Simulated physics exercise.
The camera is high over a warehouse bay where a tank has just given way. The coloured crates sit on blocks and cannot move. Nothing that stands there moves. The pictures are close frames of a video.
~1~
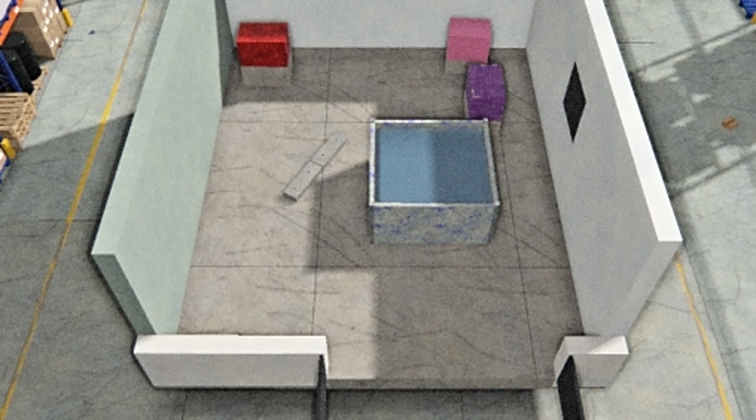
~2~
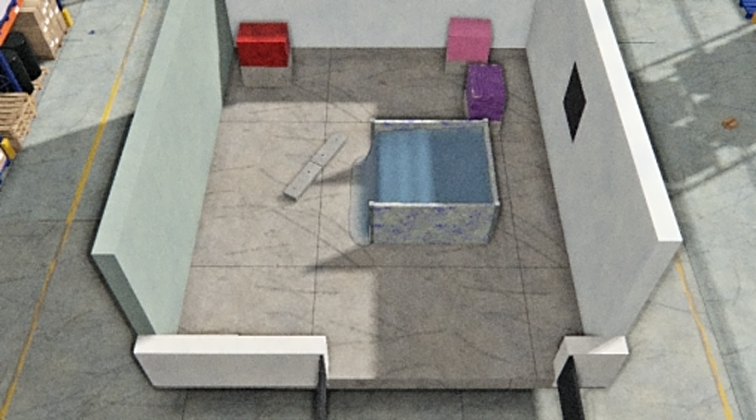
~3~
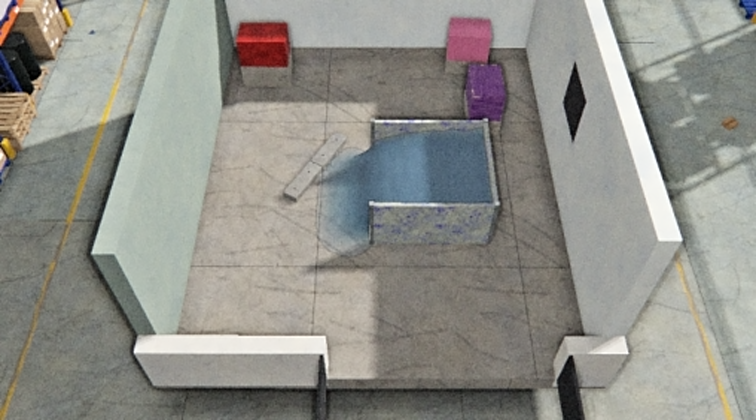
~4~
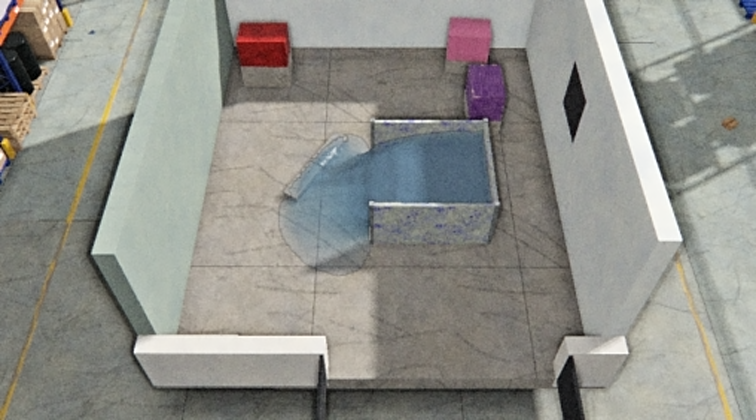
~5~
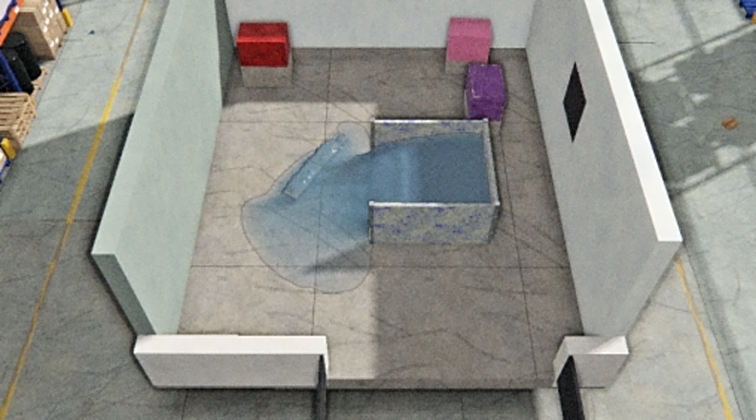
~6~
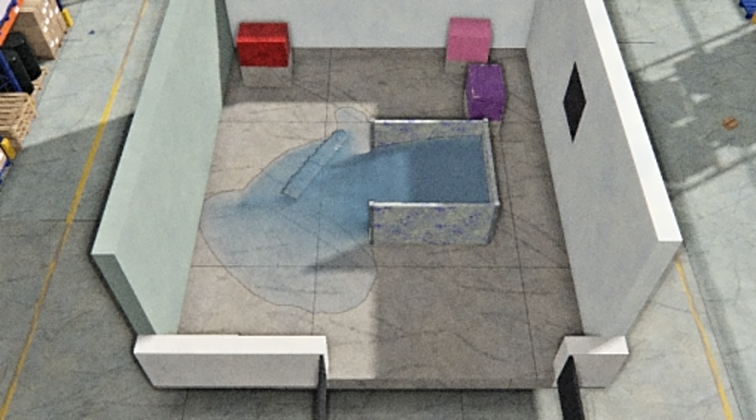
We see a square tank of blue water in a walled warehouse bay with red, pink and purple boxes; water pours from its left side and spreads left across the floor, around a low grey slab.
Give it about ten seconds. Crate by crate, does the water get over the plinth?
The red crate escapes dry; the purple crate escapes dry; the pink crate escapes dry.
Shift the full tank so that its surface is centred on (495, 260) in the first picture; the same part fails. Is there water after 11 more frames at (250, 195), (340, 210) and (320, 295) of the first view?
In turn: Covered, wet, awash.
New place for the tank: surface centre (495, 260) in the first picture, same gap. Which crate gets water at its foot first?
That is the red crate.
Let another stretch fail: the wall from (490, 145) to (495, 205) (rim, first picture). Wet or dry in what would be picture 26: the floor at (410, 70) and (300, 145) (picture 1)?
One after the other: Awash, clear.
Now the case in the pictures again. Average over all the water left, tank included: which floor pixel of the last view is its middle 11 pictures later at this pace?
Near (292, 206).
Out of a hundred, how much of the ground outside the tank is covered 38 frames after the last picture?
Some 95 per cent.
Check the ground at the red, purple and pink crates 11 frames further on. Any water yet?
My reading: Red: Already wet; purple: Untouched; pink: Untouched.
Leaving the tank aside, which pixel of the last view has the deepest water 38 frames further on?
I would point to (443, 62).
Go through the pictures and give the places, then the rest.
The first frame shows the water tank at (431, 164) is whole and still.
In the second frame, the front is at (368, 158), out from the gap at (374, 185).
In the third frame, the front is at (339, 155), out from the gap at (374, 189).
In the fourth frame, water pours out at (374, 190) and has run to (288, 237).
In the fifth frame, water pours out at (374, 191) and has run to (247, 221).
In the sixth frame, water pours out at (374, 191) and has run to (204, 224).
A moment on, water covers 40 % of the floor; the red crate not reached, the purple crate not reached, the pink crate not reached.
Next, water covers 45 % of the floor; the red crate water round its plinth, the purple crate not reached, the pink crate not reached.
Then, water covers 70 % of the floor; the red crate water round its plinth, the purple crate not reached, the pink crate water round its plinth.
Later, water covers 95 % of the floor; the red crate water round its plinth, the purple crate water round its plinth, the pink crate water round its plinth.
In the end, water covers 100 % of the floor; the red crate stayed above the water, the purple crate stayed above the water, the pink crate stayed above the water.
